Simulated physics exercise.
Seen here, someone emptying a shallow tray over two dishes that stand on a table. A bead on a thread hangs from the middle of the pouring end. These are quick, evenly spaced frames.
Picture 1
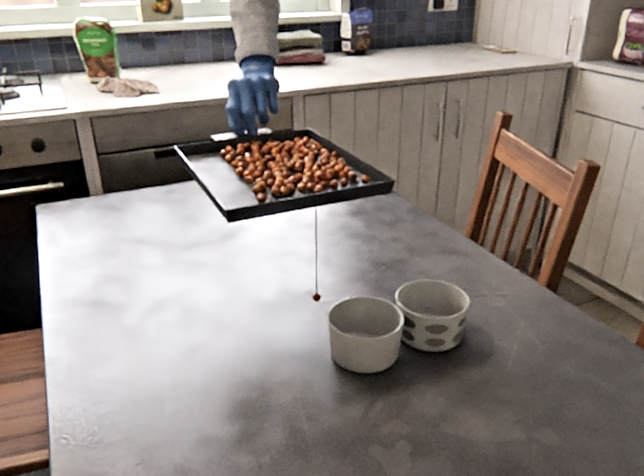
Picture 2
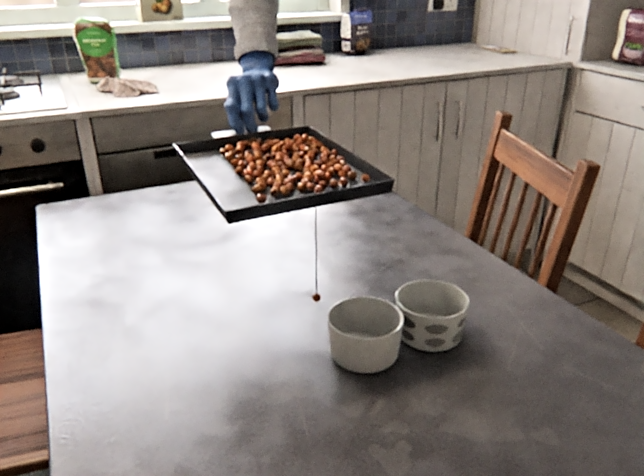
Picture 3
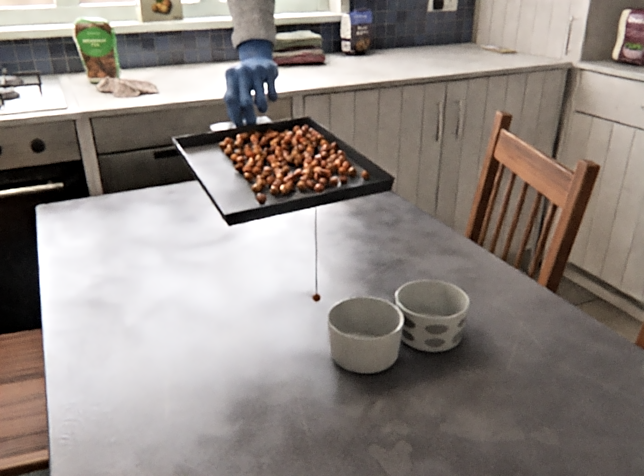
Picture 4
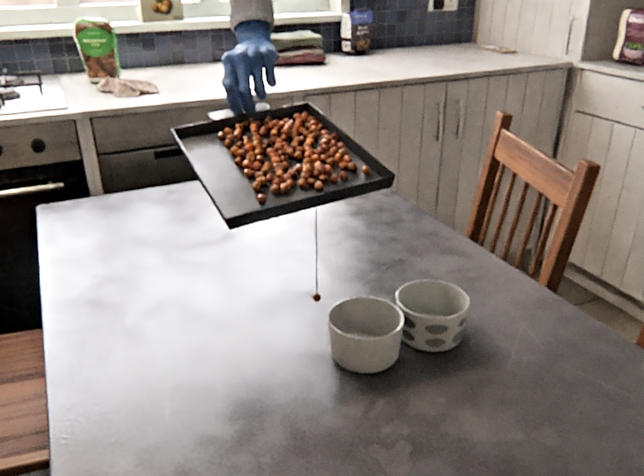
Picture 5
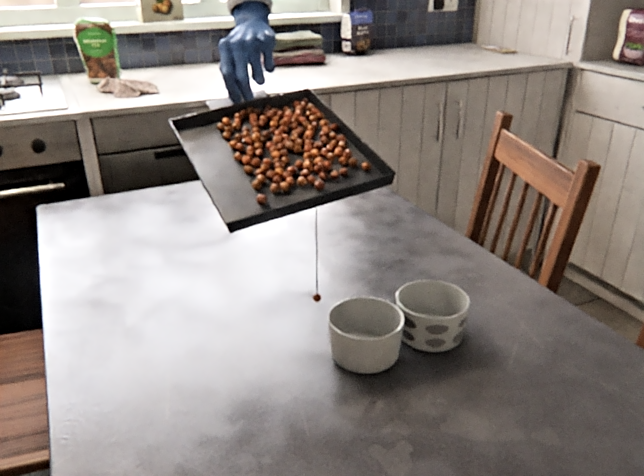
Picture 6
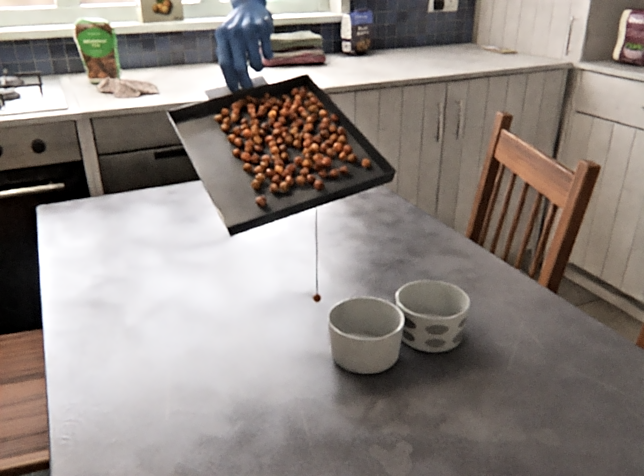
In a kitchen, a blue-gloved hand held a dark tray of hazelnuts above a table with two pale dishes, then gradually raised the tray's far side, tilting it forward and slightly toward its left corner.
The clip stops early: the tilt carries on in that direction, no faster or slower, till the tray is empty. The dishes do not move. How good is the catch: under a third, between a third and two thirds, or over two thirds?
Together they catch less than a third.
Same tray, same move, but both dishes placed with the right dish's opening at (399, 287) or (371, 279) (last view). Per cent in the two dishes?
In turn 0 and 0 in a hundred.
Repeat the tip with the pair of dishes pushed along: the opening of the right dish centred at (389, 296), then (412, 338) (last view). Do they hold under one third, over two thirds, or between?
The first try: Below one third. The second: Below one third.
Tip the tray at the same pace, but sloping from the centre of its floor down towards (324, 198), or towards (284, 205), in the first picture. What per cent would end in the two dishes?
About 50 and 10 per cent.
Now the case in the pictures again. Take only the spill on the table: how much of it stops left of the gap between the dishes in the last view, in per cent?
Near 100 %.
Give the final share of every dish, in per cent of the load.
Left dish near 0 in a hundred; right dish near 0.
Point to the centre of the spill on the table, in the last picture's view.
Around (257, 393).
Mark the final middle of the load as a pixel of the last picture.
At about (257, 393).
Just after the last frame, tray tipped steeply; almost all on the tray; just a few in the air.
A moment on, tray tipped right over; the larger part on the tray; roughly a quarter outside both; just a few in the air.
Further on, tray tipped past a quarter turn; almost all outside both; just a few in the air.
When it is over, tray tipped past a quarter turn; not one in the left dish; not one in the right dish; every one outside both.
